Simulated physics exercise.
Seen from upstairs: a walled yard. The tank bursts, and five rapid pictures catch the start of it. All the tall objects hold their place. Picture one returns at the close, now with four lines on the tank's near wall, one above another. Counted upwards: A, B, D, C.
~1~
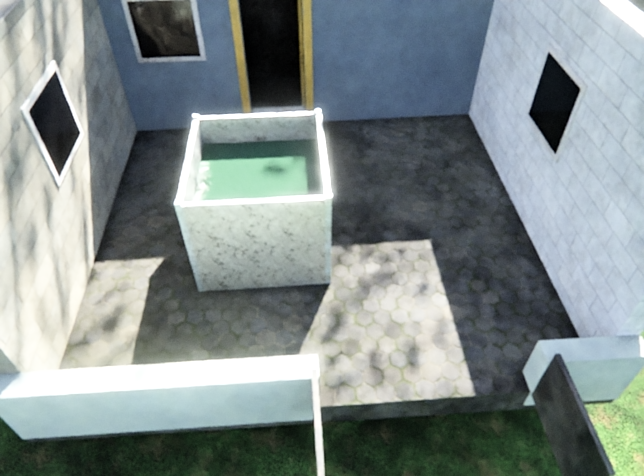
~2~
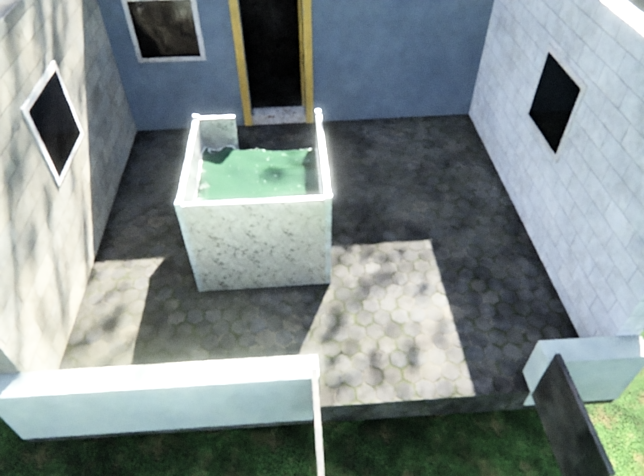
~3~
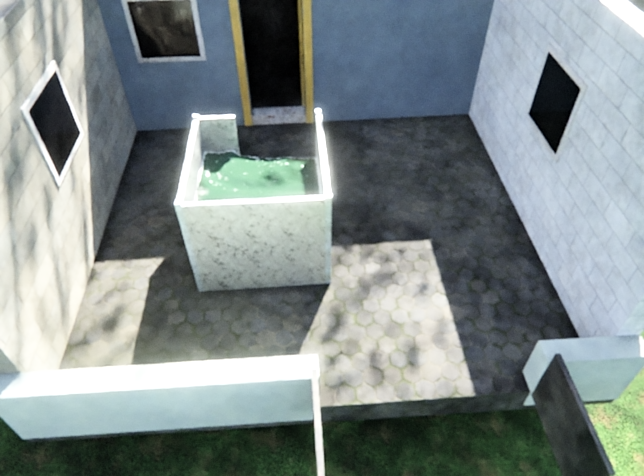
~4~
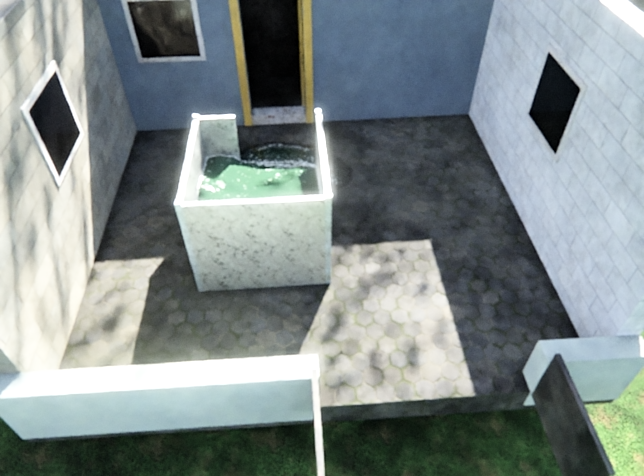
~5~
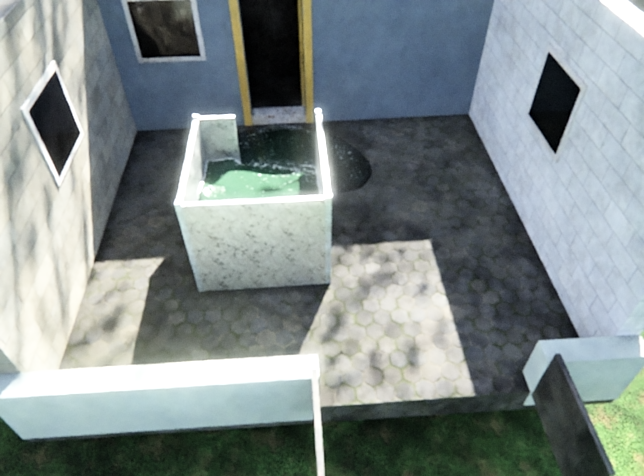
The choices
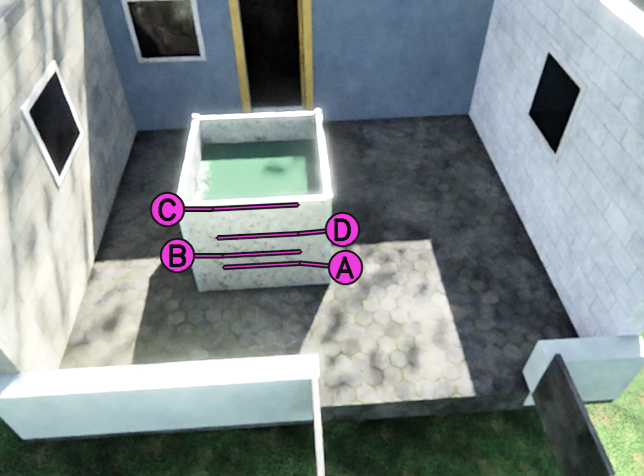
A walled yard with dark paving, partly sunlit, is seen from above by a camera that stays still. A pale, speckled square tank of green water stands left of centre, before a blue wall with a yellow-framed doorway, between pale side walls with diamond-shaped windows. Most of the tank's back side disappears, the water churns and lowers, and a dark sheet spreads behind it, emerging at the right.
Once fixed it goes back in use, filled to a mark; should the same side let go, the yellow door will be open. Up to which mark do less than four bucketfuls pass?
I would pick line A.
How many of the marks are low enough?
One of them.
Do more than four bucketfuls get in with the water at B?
Yes, that goes wrong.
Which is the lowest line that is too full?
Here it is line B.
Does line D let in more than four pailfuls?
Yes.
On the marked copy, A at (262, 265); B at (261, 253); C at (254, 206); D at (258, 235); from the bottom up A, B, D, C.
With A, a bucket or two gets in.
With B, about 9 bucketfuls get in.
With C, dozens of bucketfuls pour in.
With D, dozens of bucketfuls pour in.
